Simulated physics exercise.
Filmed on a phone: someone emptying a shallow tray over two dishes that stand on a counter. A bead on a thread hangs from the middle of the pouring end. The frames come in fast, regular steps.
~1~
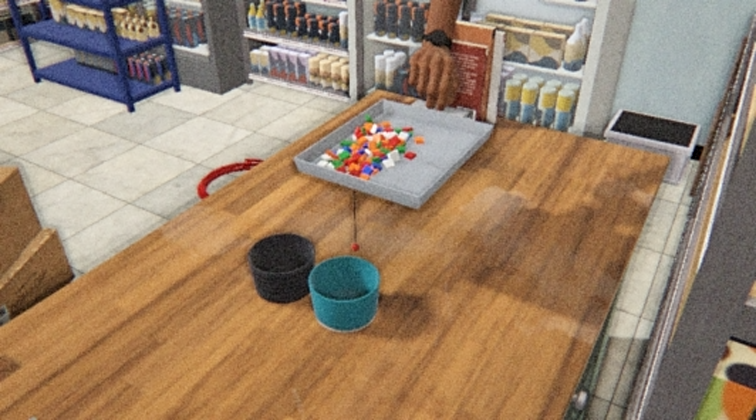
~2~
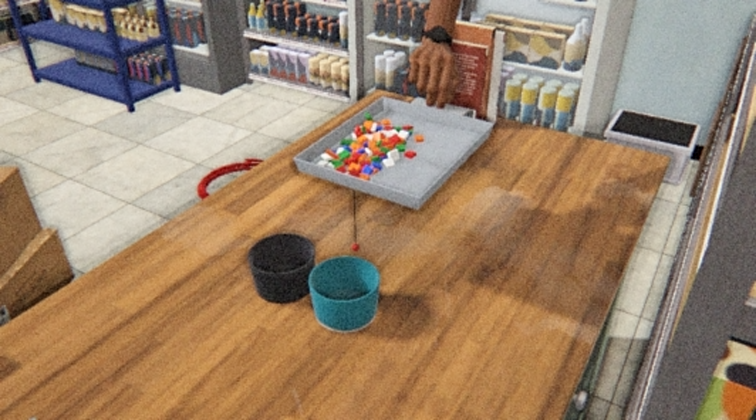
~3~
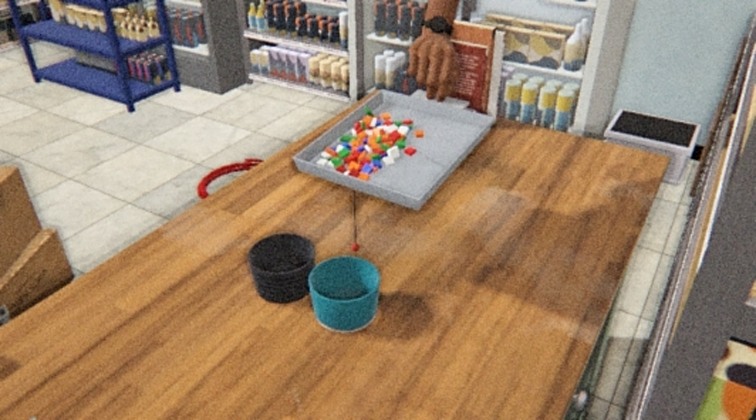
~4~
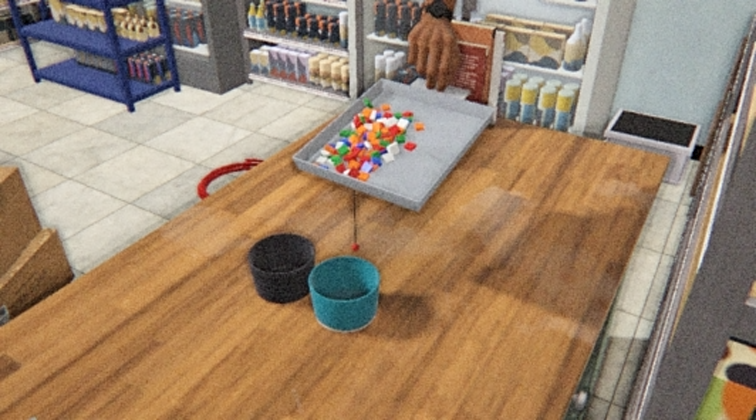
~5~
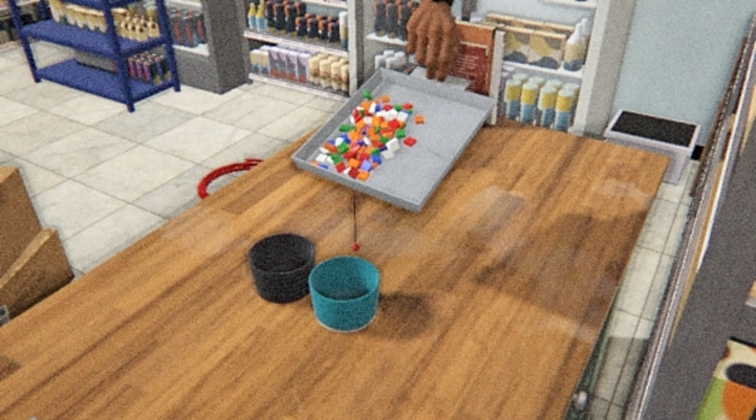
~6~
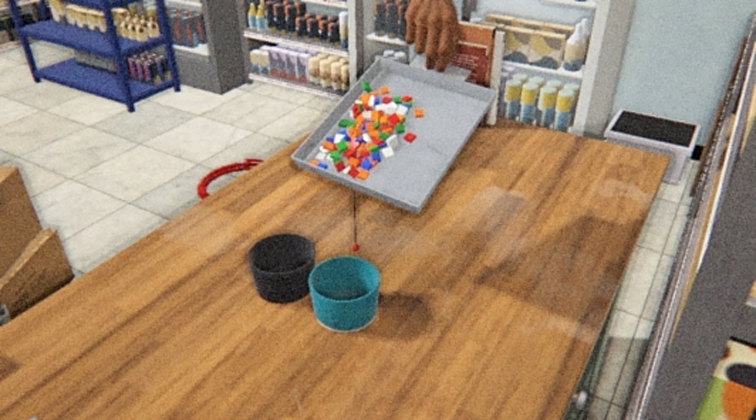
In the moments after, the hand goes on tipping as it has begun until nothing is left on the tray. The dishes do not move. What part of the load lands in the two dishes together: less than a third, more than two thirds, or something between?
They take from one third to two thirds between them.
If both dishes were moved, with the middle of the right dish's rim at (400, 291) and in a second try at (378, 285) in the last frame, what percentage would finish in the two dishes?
Roughly 80 per cent, and 80 per cent.
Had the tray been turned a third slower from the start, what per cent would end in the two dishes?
Close to 60 per cent.
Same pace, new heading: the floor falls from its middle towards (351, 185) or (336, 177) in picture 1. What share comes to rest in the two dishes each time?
Roughly 80 per cent, and 70 per cent.
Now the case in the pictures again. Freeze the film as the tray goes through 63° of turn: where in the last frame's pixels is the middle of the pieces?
Close to (353, 167).
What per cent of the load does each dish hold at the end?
About: Left dish 0, right dish 60 per cent.
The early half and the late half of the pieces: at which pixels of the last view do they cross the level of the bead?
First near (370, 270), later near (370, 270).
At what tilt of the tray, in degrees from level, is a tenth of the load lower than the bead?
Near 80 degrees.
Soon, tray tipped steeply; all on the tray.
A while on, tray tipped right over; about two thirds on the tray; about a quarter in the right dish; a small part outside both; a small part in the air.
Towards the end, tray tipped past a quarter turn; about half in the right dish; a stray few in the left dish; about half outside both.
Finally, tray tipped past a quarter turn; about half in the right dish; a stray few in the left dish; about half outside both.
